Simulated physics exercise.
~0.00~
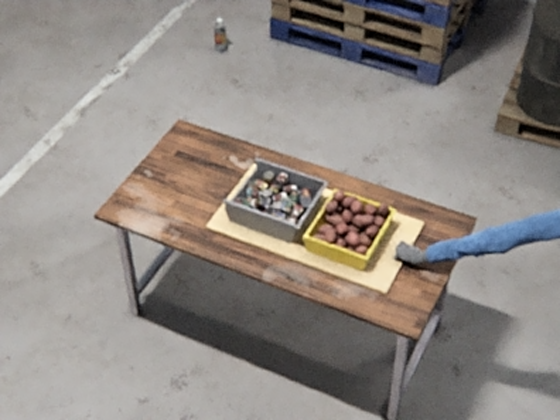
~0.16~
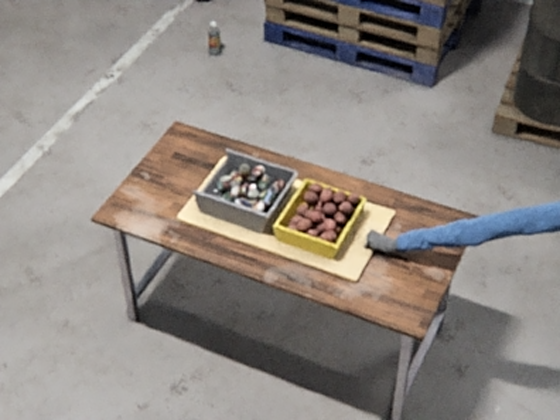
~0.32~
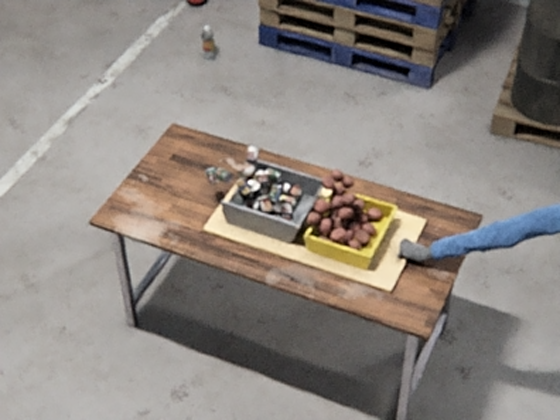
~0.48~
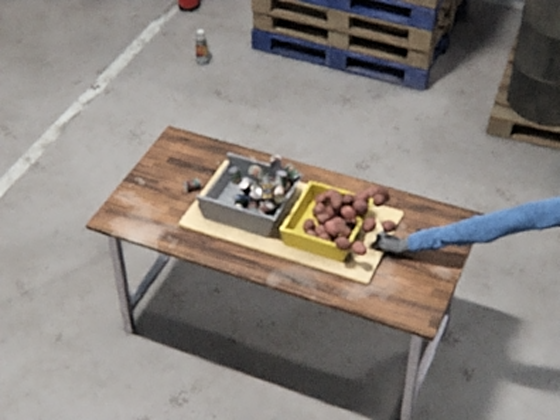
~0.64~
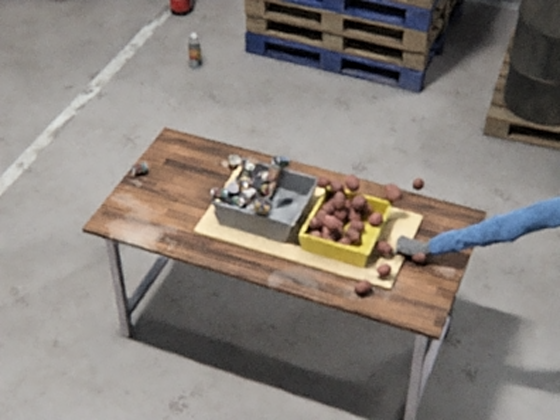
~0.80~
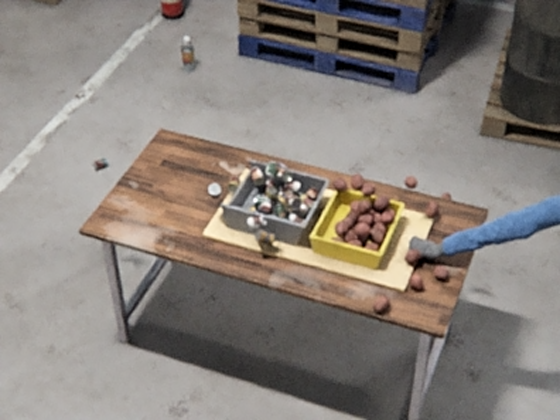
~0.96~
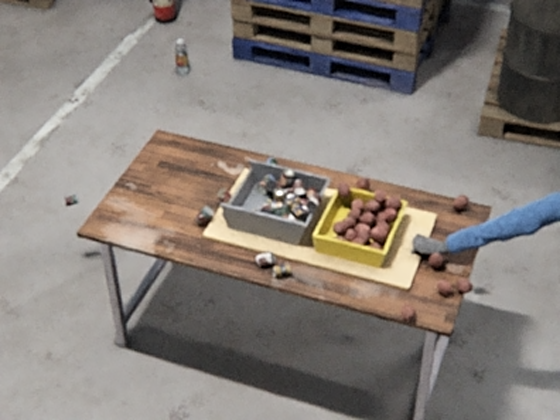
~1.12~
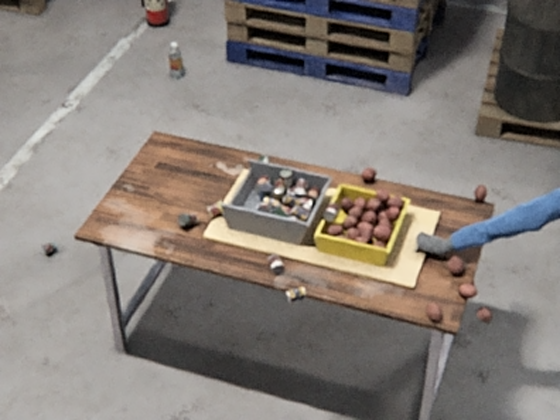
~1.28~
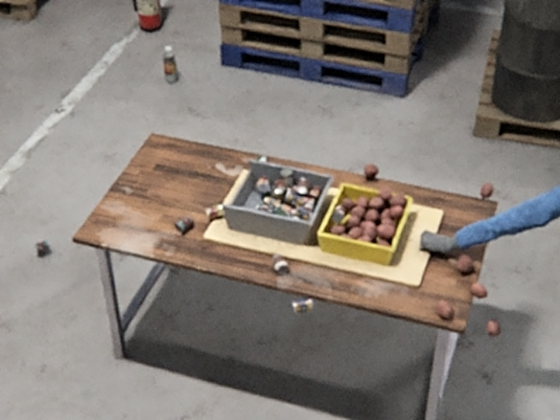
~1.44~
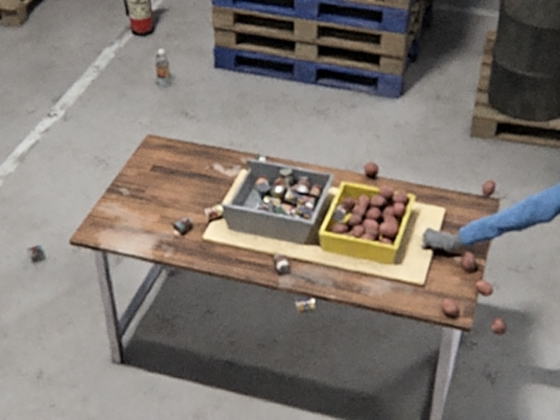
On a wooden table, a gloved hand shakes two trays, spilling some tins and potatoes.
